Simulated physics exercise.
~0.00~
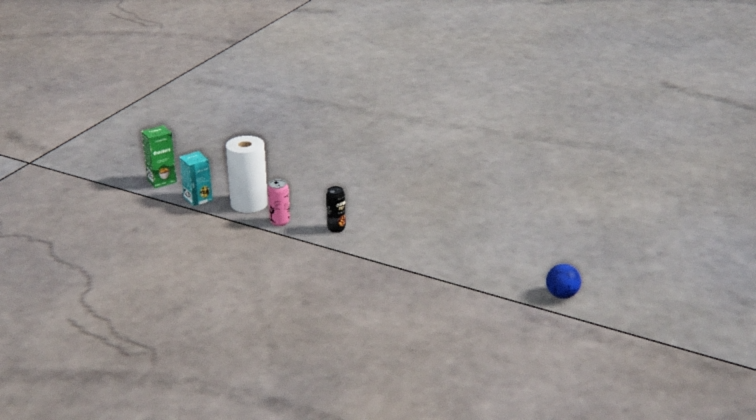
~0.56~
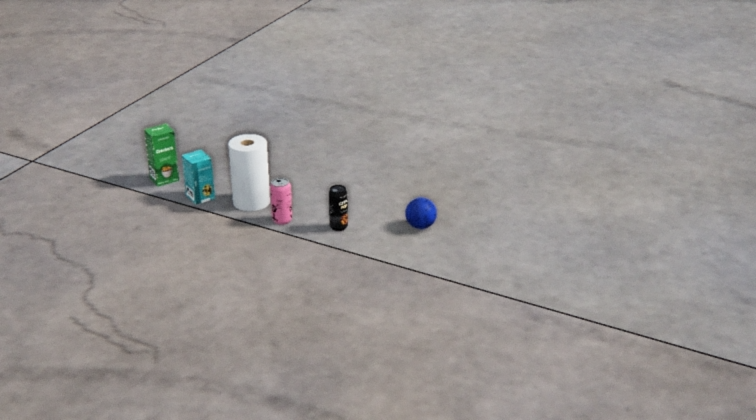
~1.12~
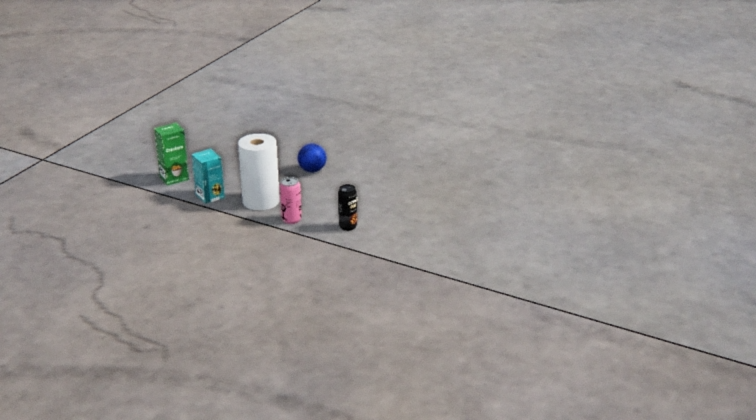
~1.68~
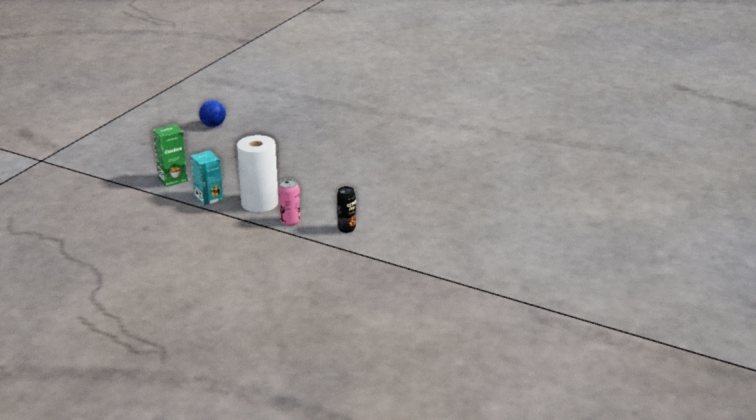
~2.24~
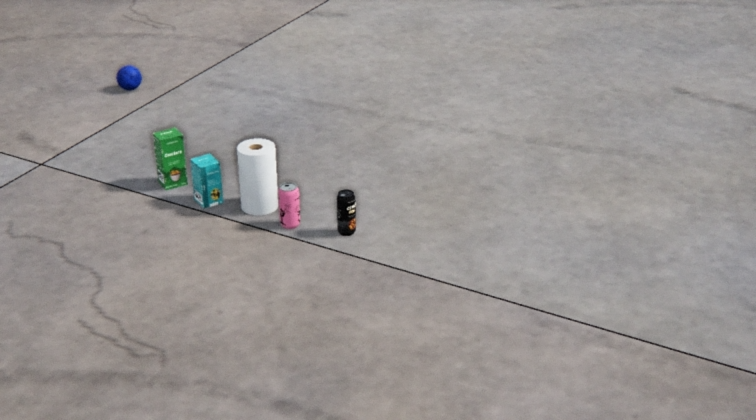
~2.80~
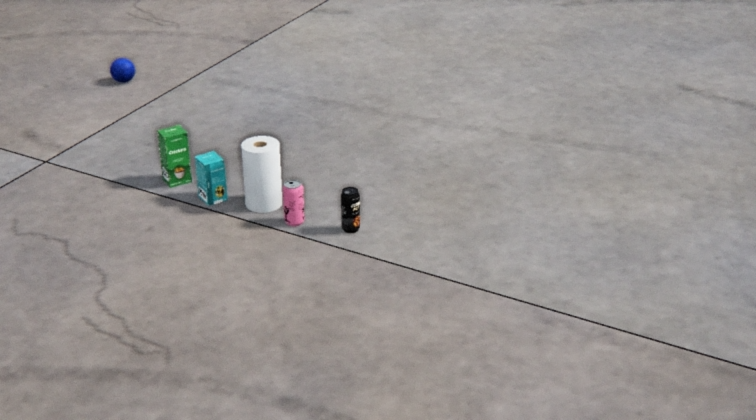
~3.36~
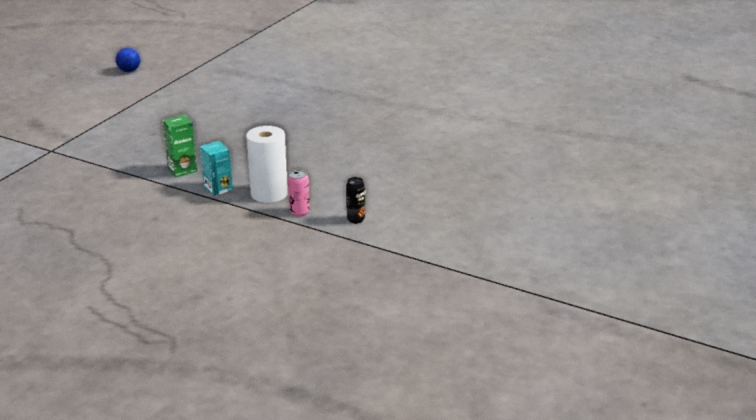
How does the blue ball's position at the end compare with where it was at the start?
At the start the blue ball was to the right of the black can, nearer the viewer. By the end it was at the upper left, farther back than the green carton.
